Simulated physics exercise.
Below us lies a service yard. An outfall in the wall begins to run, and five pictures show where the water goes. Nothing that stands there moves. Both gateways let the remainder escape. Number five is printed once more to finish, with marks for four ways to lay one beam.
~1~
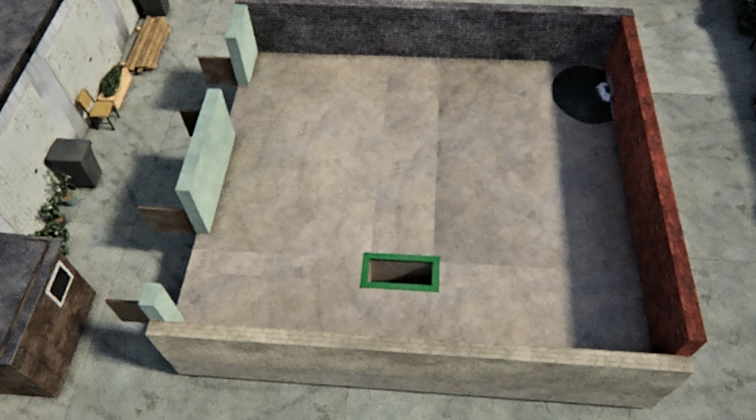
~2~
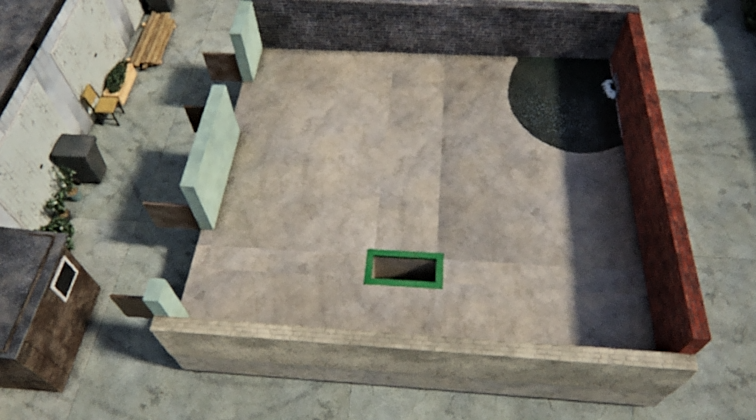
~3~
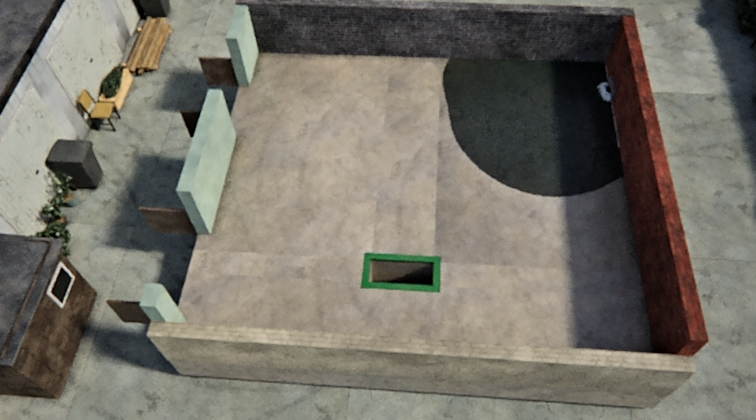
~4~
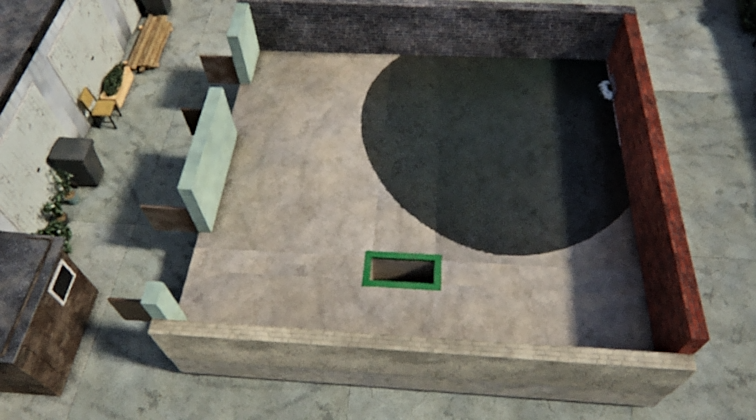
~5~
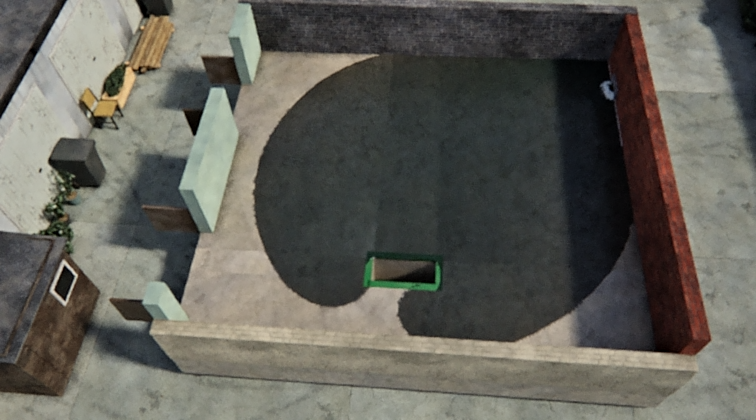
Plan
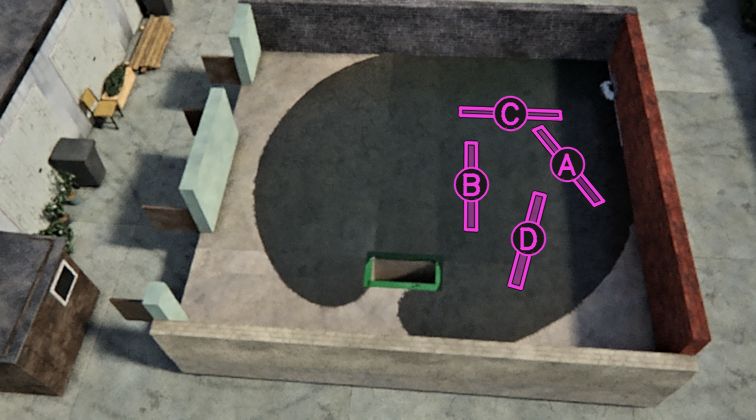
In a walled service yard, a dark patch of water spread from an outfall near the far right corner across much of the ground, reaching the green drain, where some ran in.
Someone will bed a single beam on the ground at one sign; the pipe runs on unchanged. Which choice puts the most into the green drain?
D.
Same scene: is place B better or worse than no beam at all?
It is worse.
In magenta, A from (537, 128) to (598, 203); B from (471, 229) to (471, 142); C from (460, 111) to (560, 115); D from (515, 286) to (539, 194).
With A, about 19 % of the stream goes into the green drain, about 81 % out by the gates.
With B, about 15 % of the stream goes into the green drain, about 84 % out by the gates.
With C, about 16 % of the stream goes into the green drain, about 83 % out by the gates.
With D, about 25 % of the stream goes into the green drain, about 75 % out by the gates.
